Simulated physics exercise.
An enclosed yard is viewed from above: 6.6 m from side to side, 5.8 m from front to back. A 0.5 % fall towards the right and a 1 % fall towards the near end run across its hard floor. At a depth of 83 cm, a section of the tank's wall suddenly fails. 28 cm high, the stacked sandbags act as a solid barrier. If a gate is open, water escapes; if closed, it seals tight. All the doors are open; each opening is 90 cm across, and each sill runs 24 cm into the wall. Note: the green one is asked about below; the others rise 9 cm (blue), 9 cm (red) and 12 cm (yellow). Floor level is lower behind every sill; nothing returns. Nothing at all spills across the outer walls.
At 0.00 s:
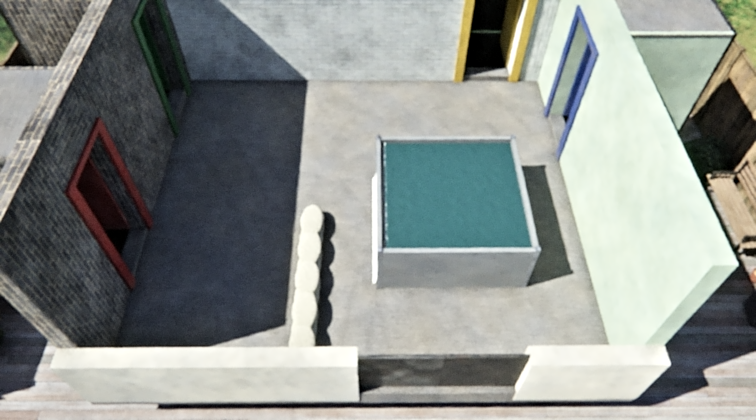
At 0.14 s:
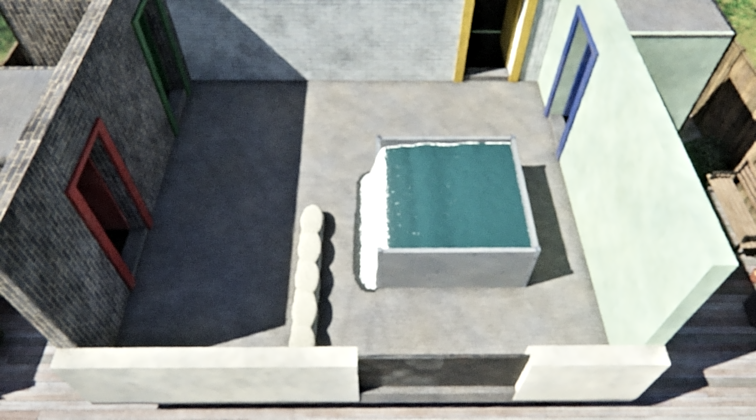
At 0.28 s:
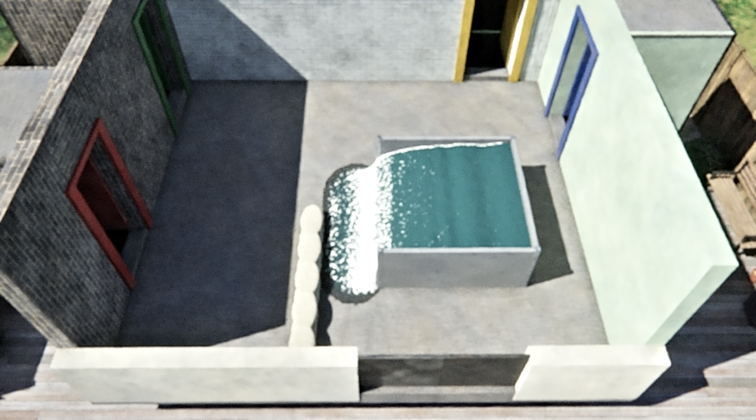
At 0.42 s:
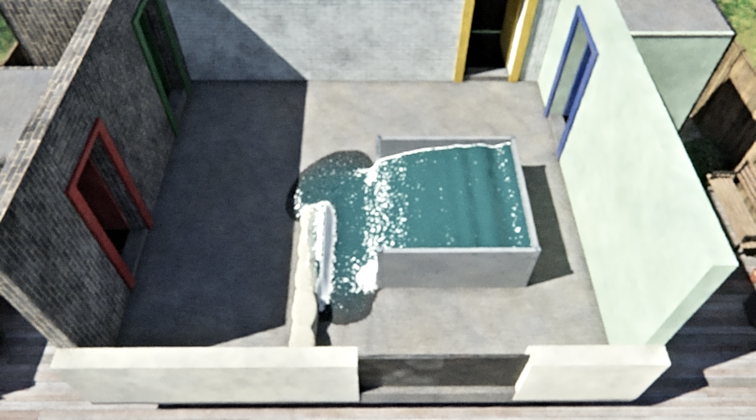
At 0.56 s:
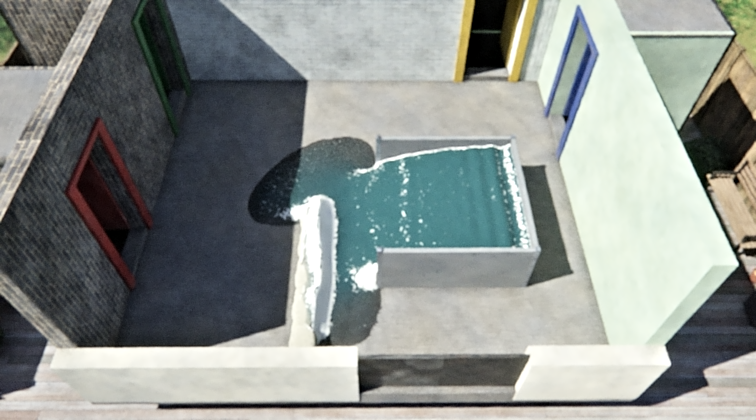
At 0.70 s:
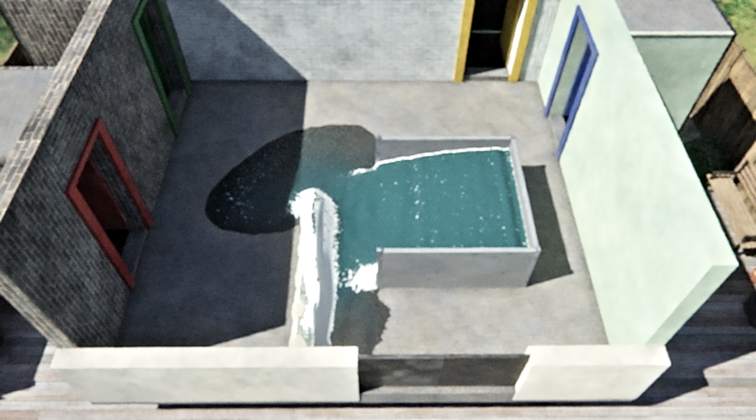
Water bursting from the left side of a tank in a walled yard, hitting stacked sandbags and spreading around them across the floor.
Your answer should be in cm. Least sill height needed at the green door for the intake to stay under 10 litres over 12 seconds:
25 cm or so.
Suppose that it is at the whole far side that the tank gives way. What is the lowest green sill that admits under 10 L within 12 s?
Then it needs around 25 cm.
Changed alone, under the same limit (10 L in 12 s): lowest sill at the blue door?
At the blue door you'd want roughly 14.5 cm.
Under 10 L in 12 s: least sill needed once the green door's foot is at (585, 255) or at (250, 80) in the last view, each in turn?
Around 13.0 and 25 cm respectively.
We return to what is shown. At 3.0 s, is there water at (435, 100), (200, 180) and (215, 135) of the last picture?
One by one: Clear, drenched, drenched.
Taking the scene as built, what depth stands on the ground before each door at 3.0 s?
Depths in cm: Green 27, blue 0, red 15, yellow 0.
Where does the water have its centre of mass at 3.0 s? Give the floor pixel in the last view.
I'd say around (316, 217).
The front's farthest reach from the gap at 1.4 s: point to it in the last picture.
Close to pixel (181, 121).
After 1.4 s water covers 45 % of the floor, deepest (55 cm) near (325, 247); it has not reached the green door.
After 3.0 s water covers 65 % of the floor, deepest (31 cm) near (318, 362); 27 cm at the green door, 15 litres in over its 20 cm sill.
After 12.0 s water covers 95 % of the floor, deepest (16 cm) near (533, 267); 7 cm at the green door, 30 litres in over its 20 cm sill.
At the green door as built, the water arrived by 1.5 s and peaked near 28 cm at 3.2 s.
With a sill of 21.5 cm, 21 litres would have come in within the 12 s; with 29 cm, 3 litres. So under 10 litres takes about 25 cm.
